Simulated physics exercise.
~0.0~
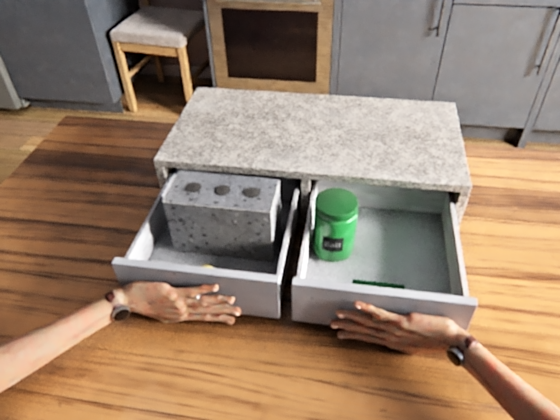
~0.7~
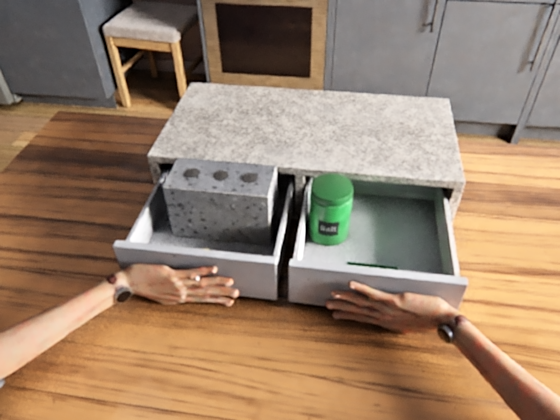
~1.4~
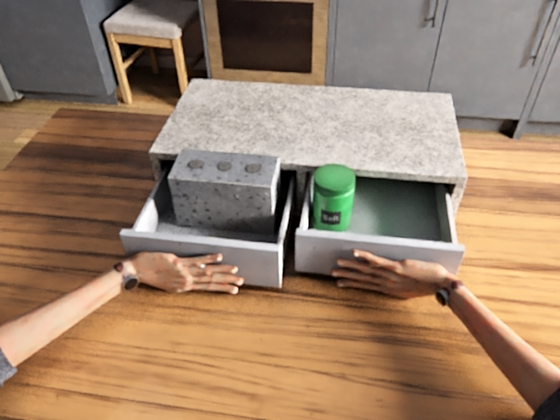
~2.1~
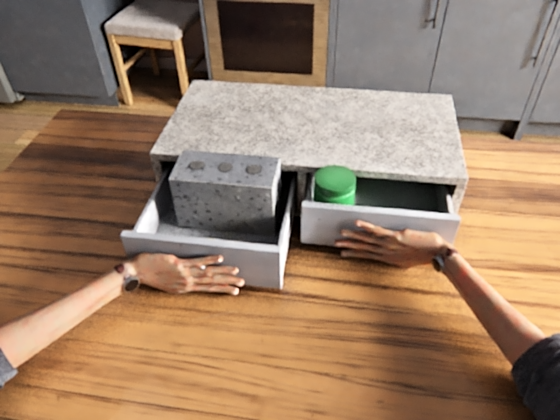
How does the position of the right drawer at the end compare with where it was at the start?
At the start the right drawer is pulled well out of the chest, and by the end it has slid noticeably further in, though it is still ajar.
